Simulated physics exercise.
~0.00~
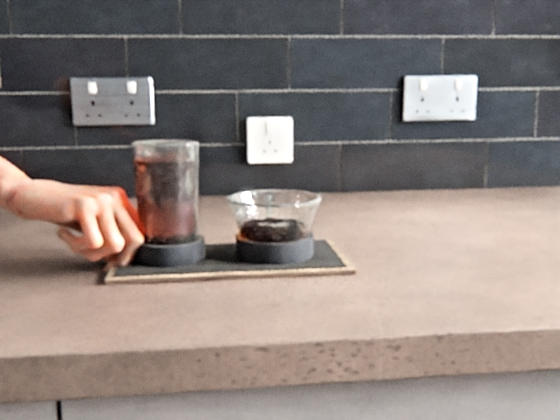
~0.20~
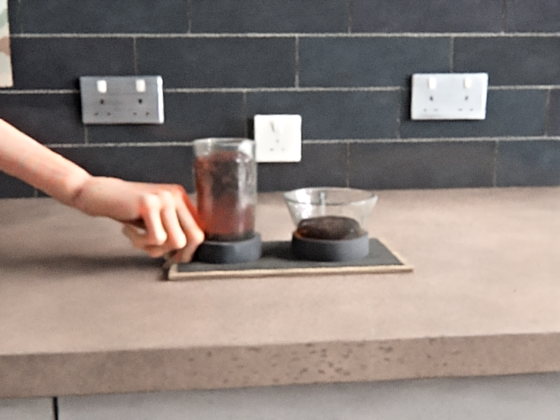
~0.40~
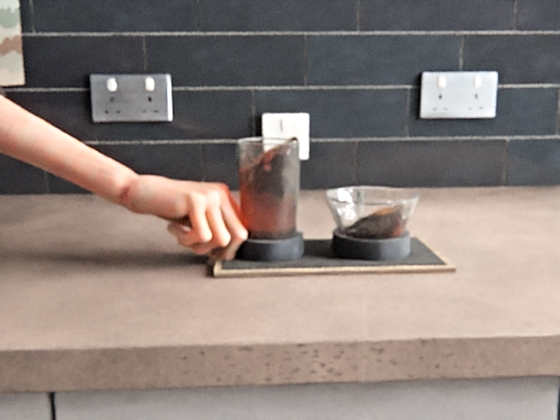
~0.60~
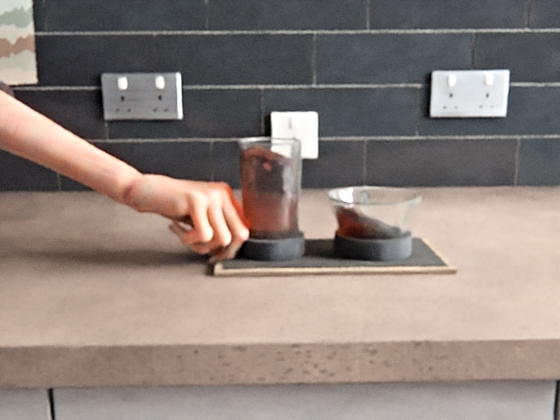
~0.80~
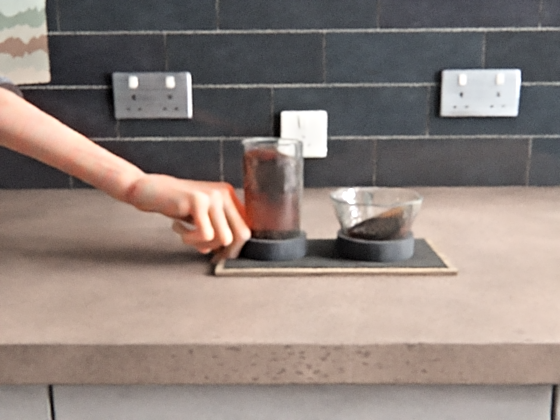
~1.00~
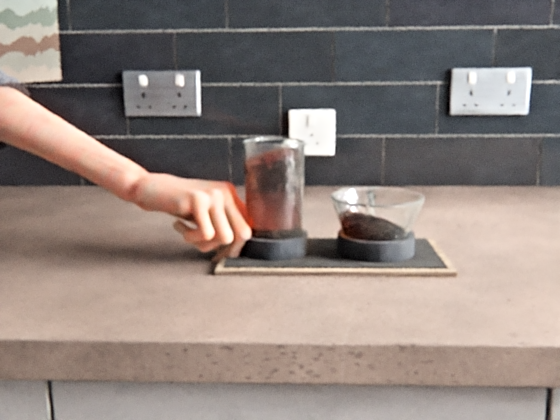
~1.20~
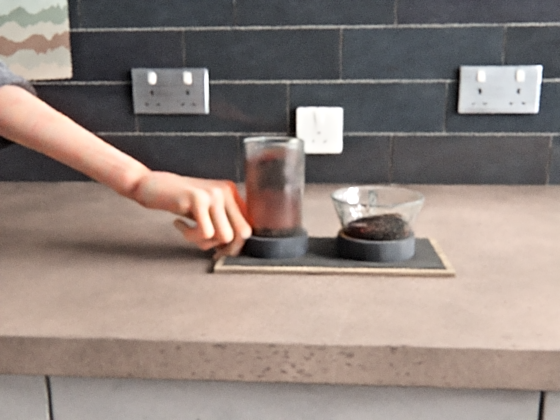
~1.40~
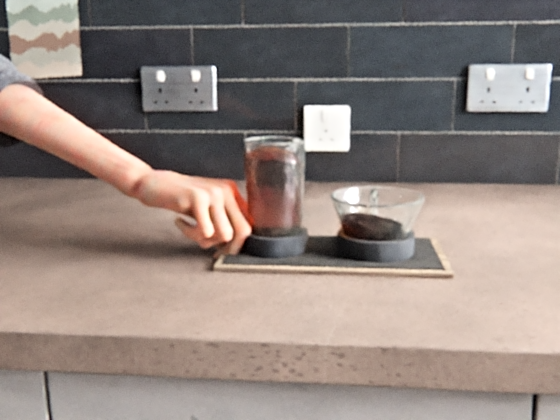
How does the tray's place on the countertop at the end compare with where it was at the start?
The tray ends up farther to the right along the countertop than where it was at the start.
At the start, a hand at the left end of a dark tray pushes it to the right along a brown countertop, in front of a dark tiled wall with sockets. The tray carries a slim glass on the left and a wide, clear teacup on the right, both holding dark tea and seated in snug round holders. The tray glides a short way and then stops. The tea tilts and sloshes in both vessels, then gradually calms. By the end, both stand upright on the still tray, with the hand still at its left end and no spill visible.
